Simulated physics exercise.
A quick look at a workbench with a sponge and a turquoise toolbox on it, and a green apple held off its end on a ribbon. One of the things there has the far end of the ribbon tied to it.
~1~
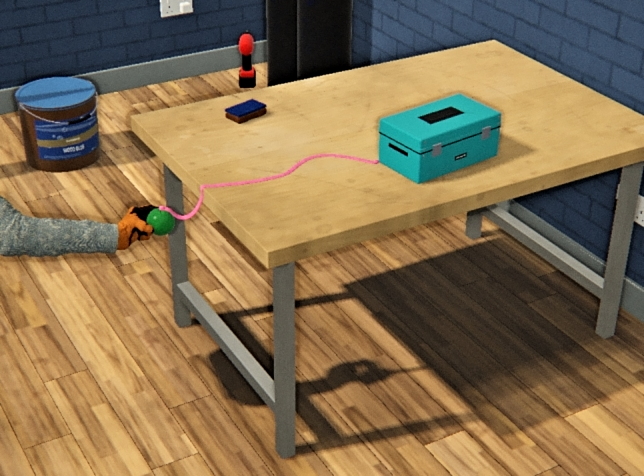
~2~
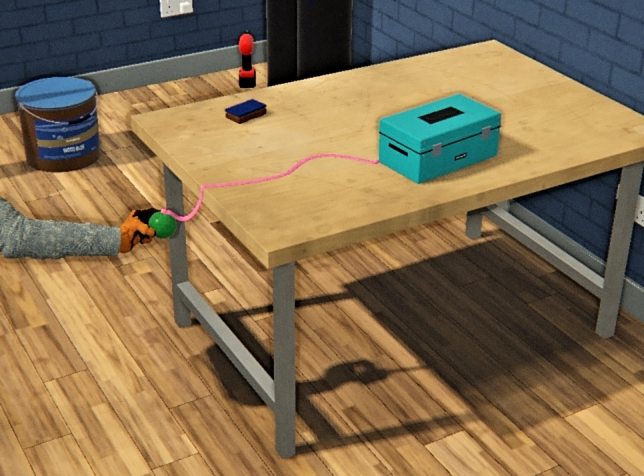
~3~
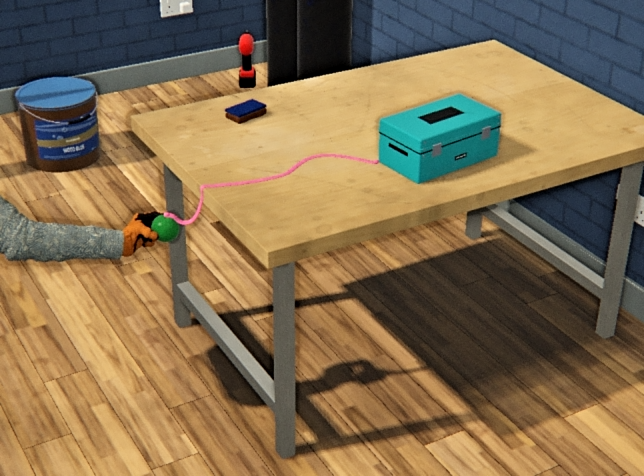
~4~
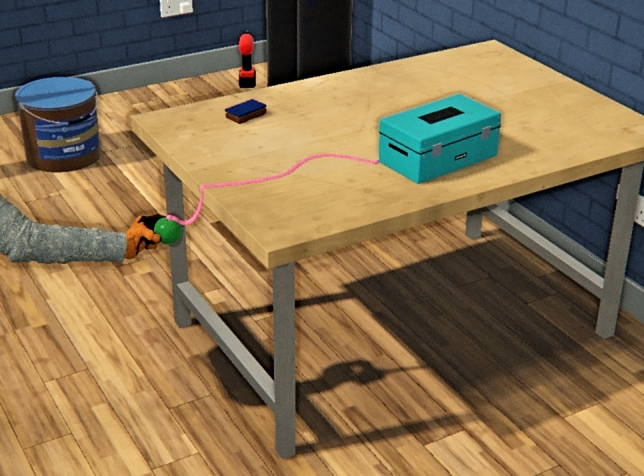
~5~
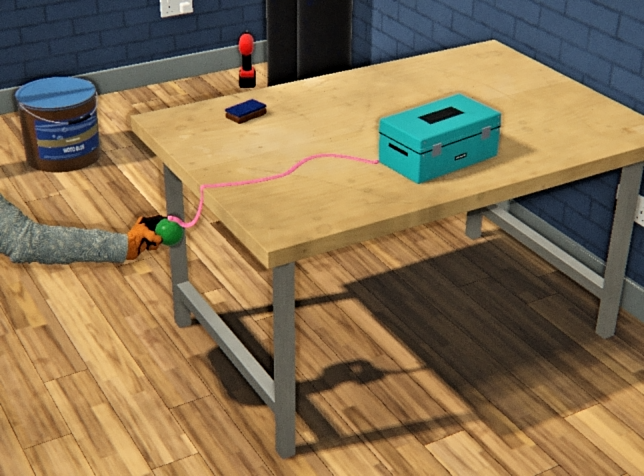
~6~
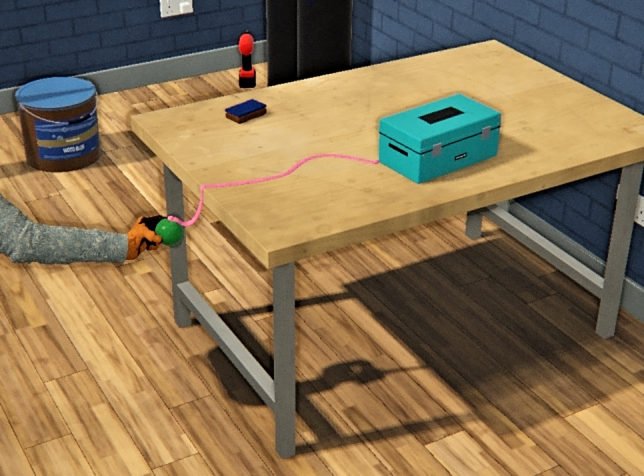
A gloved hand held a green apple on a pink ribbon off the left end of a workbench, shifting it slightly right and down, while the turquoise toolbox tied to the ribbon stayed still.
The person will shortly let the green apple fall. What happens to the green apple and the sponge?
The green apple stays suspended; the sponge stays put.
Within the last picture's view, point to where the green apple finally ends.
Resting place: Roughly (234, 274).
Then, 0.60 s later than the last view, apple above the floor near (248, 263); toolbox as before; sponge as before.
Then, 1.46 s later than the last view, apple above the floor near (245, 265); toolbox as before; sponge as before.
Finally, apple above the floor near (234, 274); toolbox as before; sponge as before. The green apple swings from the edge and the sponge stays on top.
